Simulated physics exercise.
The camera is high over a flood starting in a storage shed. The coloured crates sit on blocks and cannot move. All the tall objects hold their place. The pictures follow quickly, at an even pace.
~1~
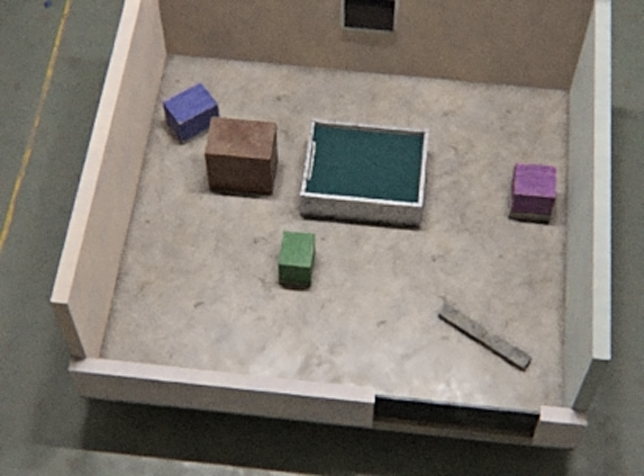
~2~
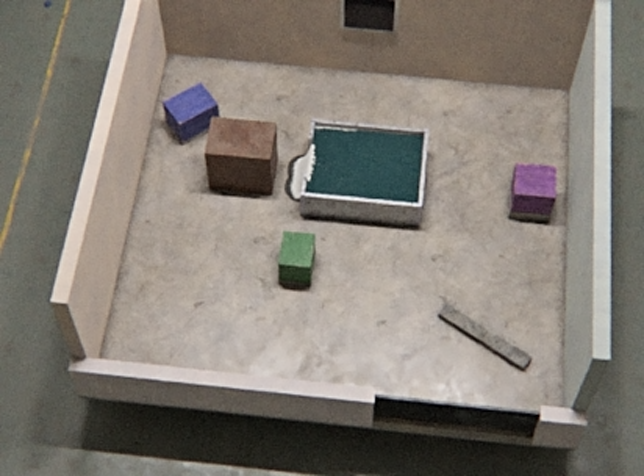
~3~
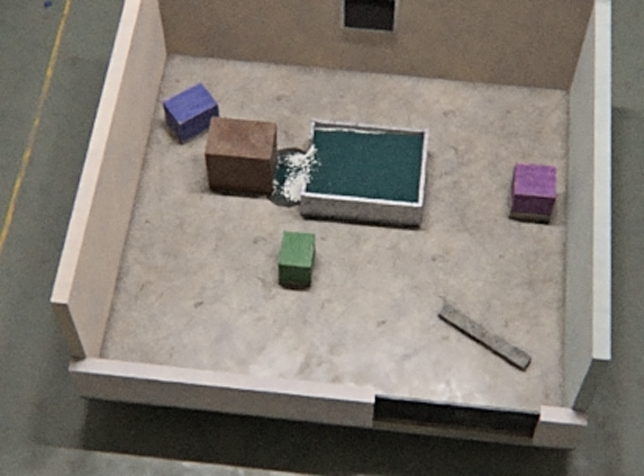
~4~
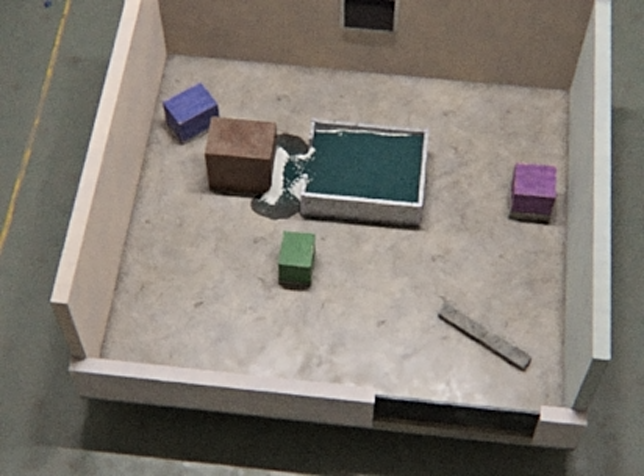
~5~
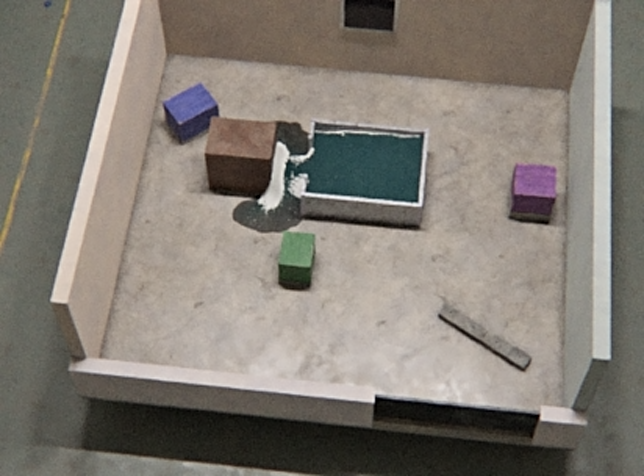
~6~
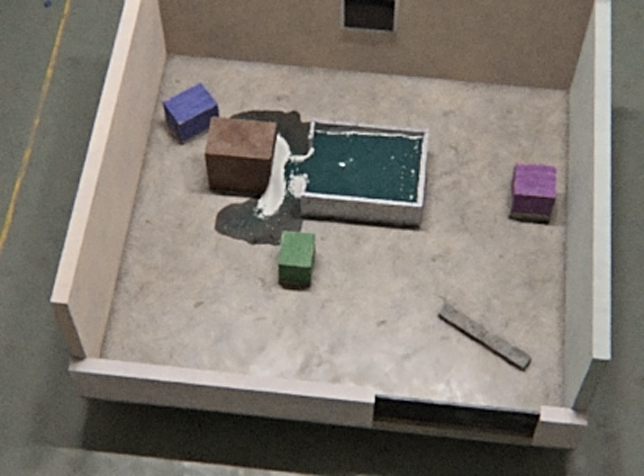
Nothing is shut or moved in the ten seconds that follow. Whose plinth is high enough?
The green crate is soaked; the purple crate keeps dry; the blue crate is soaked.
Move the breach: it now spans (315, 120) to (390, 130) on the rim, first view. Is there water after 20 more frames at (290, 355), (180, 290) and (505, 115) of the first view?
As listed: Dry, dry, covered.
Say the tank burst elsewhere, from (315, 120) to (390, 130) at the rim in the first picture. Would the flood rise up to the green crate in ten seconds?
One by one: The green crate is safe.
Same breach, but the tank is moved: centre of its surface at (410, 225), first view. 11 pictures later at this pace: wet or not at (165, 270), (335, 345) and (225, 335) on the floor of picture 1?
One after the other: Flooded, awash, free of water.
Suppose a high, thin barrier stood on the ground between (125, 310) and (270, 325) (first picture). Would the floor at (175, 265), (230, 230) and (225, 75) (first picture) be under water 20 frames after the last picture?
One after the other: Covered, wet, flooded.
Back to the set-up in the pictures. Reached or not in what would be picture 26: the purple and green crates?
Purple still dry; green yes.
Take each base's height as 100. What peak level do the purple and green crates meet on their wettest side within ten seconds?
Roughly 20 per cent, then 210 per cent.
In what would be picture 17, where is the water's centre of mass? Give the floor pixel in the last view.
At about (318, 180).
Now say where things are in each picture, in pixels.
The first frame shows the water tank at (366, 165) is whole and still.
In the second frame, the front is at (297, 197), out from the gap at (310, 171).
In the third frame, water pours out at (310, 172) and has run to (273, 197).
In the fourth frame, the front is at a hidden place, out from the gap at (310, 172).
In the fifth frame, water pours out at (310, 172) and has run to a hidden place.
In the sixth frame, water pours out at (310, 171) and has run to a hidden place.
A moment on, water covers 20 % of the floor; the green crate water round its plinth, the purple crate not reached, the blue crate water round its plinth.
Next, water covers 30 % of the floor; the green crate water round its plinth, the purple crate not reached, the blue crate water round its plinth.
Then, water covers 45 % of the floor; the green crate water round its plinth, the purple crate not reached, the blue crate water round its plinth.
Later, water covers 60 % of the floor; the green crate water round its plinth, the purple crate water round its plinth, the blue crate water round its plinth.
In the end, water covers 90 % of the floor; the green crate was topped, the purple crate stayed above the water, the blue crate was topped.
